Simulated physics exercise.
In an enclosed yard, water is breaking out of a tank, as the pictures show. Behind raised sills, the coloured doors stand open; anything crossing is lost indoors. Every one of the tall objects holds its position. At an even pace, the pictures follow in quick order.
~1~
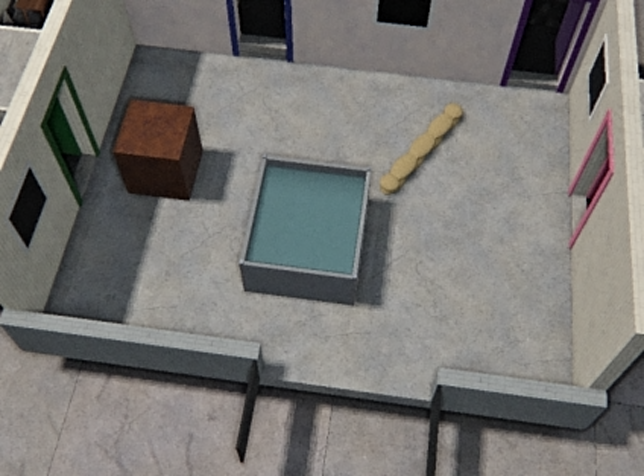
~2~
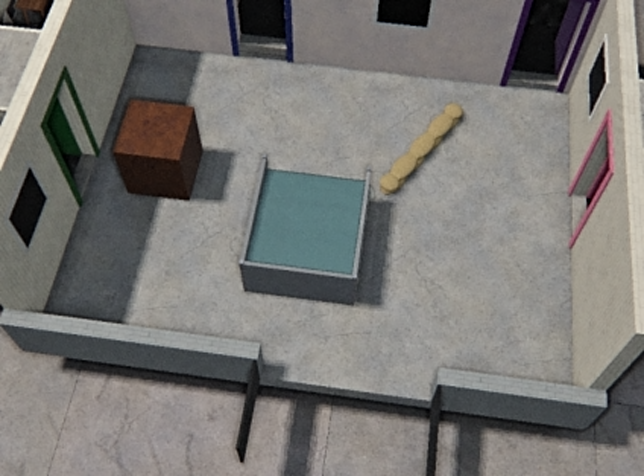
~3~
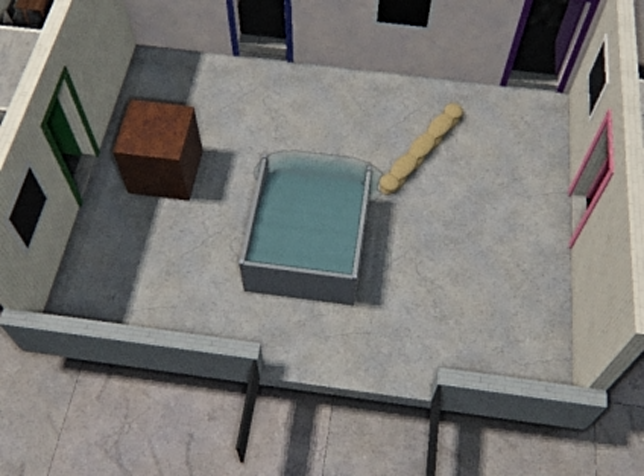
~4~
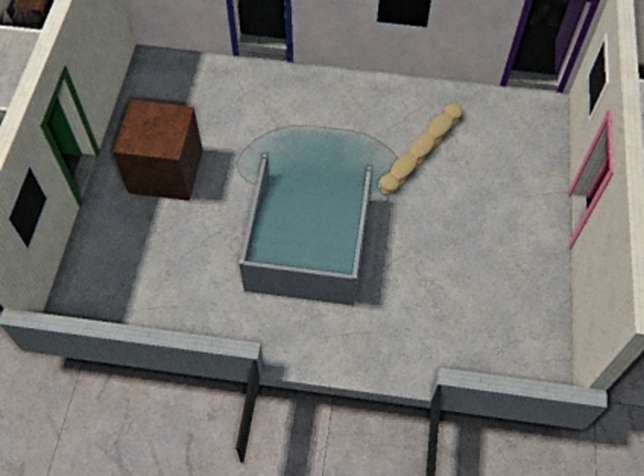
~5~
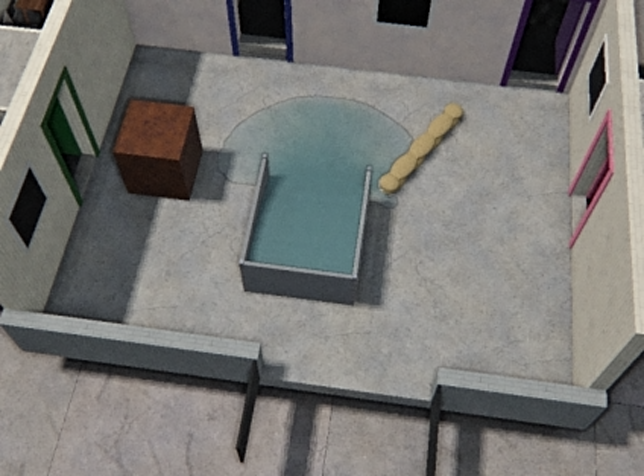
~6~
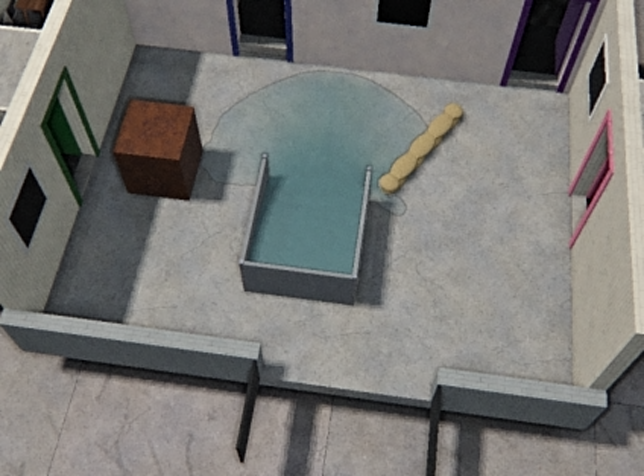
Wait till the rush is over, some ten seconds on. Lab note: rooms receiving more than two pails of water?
Result: Pink door within two pails; purple door within two pails; green door within two pails; blue door within two pails.
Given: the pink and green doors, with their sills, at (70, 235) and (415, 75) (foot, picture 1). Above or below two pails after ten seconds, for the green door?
Note - green door ends up higher.
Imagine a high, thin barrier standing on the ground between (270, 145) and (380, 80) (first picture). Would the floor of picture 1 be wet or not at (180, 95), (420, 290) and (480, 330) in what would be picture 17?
In order: Soaked, untouched, untouched.
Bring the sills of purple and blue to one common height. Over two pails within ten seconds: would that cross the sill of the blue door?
Well, the blue door ends up over.
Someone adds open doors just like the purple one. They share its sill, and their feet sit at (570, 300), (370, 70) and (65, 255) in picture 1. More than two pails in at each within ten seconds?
The three doors, in turn: Is short of it, is beyond it, is short of it.
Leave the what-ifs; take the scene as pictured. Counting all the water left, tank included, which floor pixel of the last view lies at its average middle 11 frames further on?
The spot I would choose is (322, 138).
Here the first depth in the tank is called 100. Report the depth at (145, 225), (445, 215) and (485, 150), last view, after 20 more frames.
The three come to near 0, 0 and 0 per cent respectively.
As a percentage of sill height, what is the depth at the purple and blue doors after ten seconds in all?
I'd put it at close to 30 and 20 per cent.
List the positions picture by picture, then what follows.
The first frame shows still water in the water tank at (308, 217).
In the second frame, water pours out on the water tank's far side and has run to (371, 197).
In the third frame, the front is at a hidden place, out from the gap on the water tank's far side.
In the fourth frame, water pours out on the water tank's far side and has run to (394, 162).
In the fifth frame, the front is at (360, 105), out from the gap on the water tank's far side.
In the sixth frame, water pours out on the water tank's far side and has run to (357, 79).
A moment on, water covers 25 % of the floor; the pink door not reached, the purple door not reached, the green door not reached, the blue door wet at the sill, nothing in.
Next, water covers 30 % of the floor; the pink door not reached, the purple door wet at the sill, nothing in, the green door not reached, the blue door wet at the sill, nothing in.
Then, water covers 40 % of the floor; the pink door wet at the sill, nothing in, the purple door under two buckets in, the green door wet at the sill, nothing in, the blue door wet at the sill, nothing in.
Later, water covers 75 % of the floor; the pink door wet at the sill, nothing in, the purple door under two buckets in, the green door under two buckets in, the blue door wet at the sill, nothing in.
In the end, water covers 95 % of the floor; the pink door wet at the sill, nothing in, the purple door under two buckets in, the green door under two buckets in, the blue door wet at the sill, nothing in.
